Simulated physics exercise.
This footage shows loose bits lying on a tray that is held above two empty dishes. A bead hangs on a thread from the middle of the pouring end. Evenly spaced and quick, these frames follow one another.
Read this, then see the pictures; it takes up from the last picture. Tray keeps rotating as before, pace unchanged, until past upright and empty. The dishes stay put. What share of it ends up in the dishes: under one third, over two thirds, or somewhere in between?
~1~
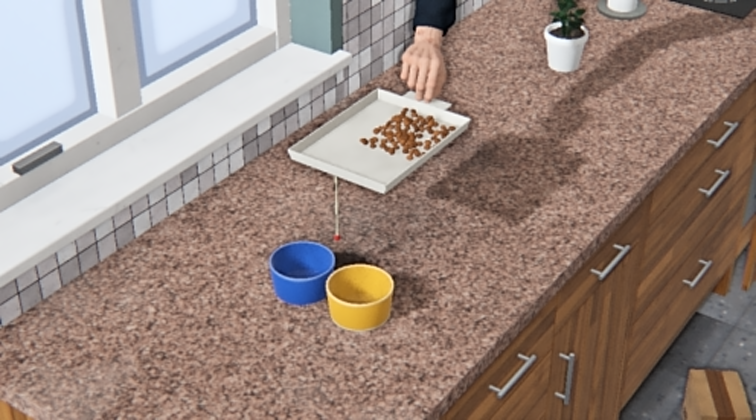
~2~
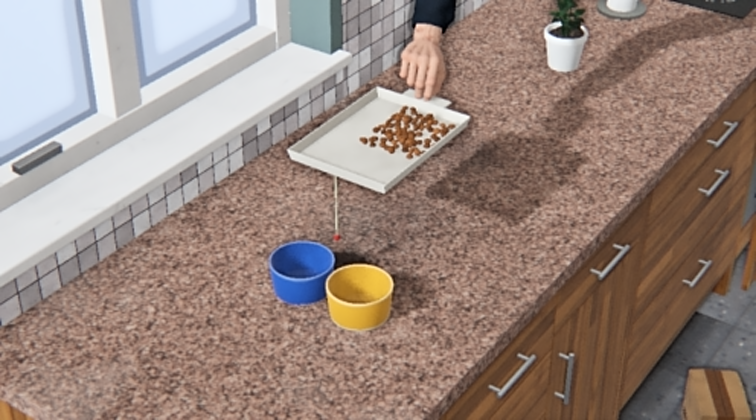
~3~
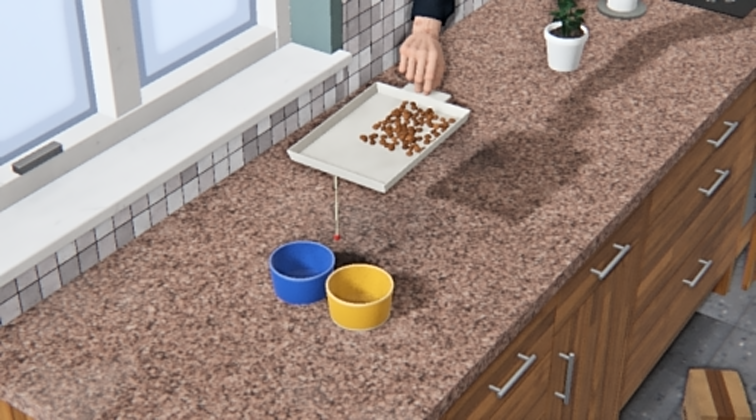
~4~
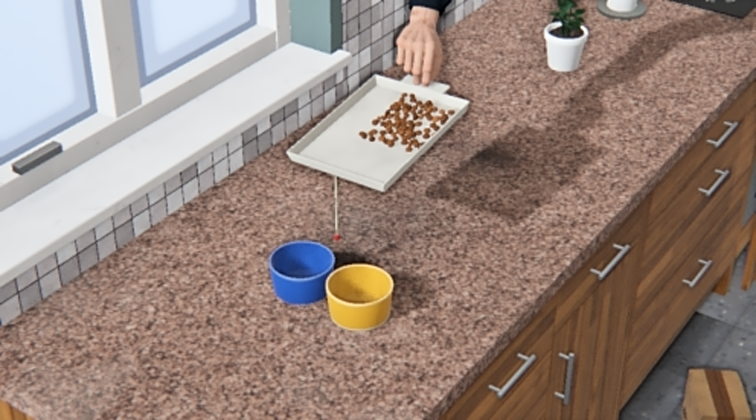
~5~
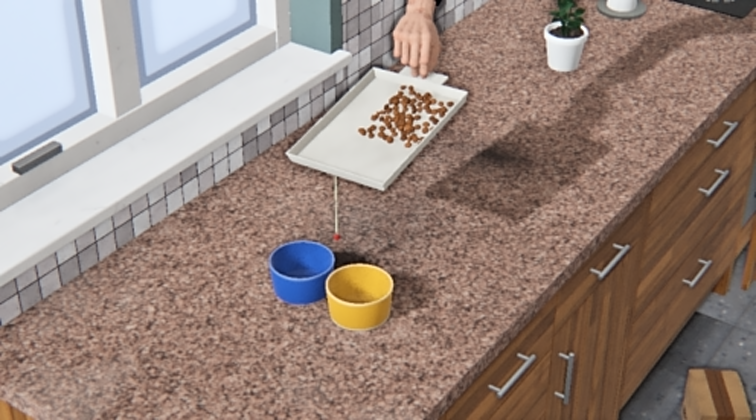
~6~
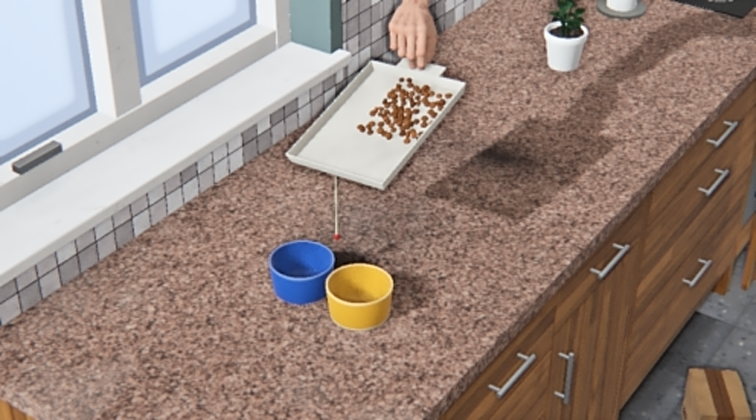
Somewhere in between.
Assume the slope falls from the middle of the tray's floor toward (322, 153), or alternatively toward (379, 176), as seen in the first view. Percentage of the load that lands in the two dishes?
So it's 0 percent with the first slope and 30 percent with the other.
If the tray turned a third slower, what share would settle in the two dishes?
Estimated share: Some 50%.
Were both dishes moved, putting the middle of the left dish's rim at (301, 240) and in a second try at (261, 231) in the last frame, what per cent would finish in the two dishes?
80% for the first placement, 80% for the second.
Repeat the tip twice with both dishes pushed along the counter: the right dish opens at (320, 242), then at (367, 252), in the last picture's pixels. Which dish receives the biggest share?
On the first try it would be the one on the right, and on the second the one on the left.
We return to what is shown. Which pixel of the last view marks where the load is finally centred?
Somewhere close to (294, 277) in the last picture.
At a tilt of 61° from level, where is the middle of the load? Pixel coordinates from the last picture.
(316, 165).
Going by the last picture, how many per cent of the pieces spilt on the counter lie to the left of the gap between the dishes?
About 90 percent.
Soon, tray tipped steeply; most on the tray; a small part in the air.
A while on, tray tipped right over; about a third on the tray; about a third in the left dish; about a quarter outside both; a small part in the air.
Towards the end, tray tipped past a quarter turn; about half in the left dish; about half outside both.
Finally, tray tipped past a quarter turn; none in the right dish; about half in the left dish; about half outside both.
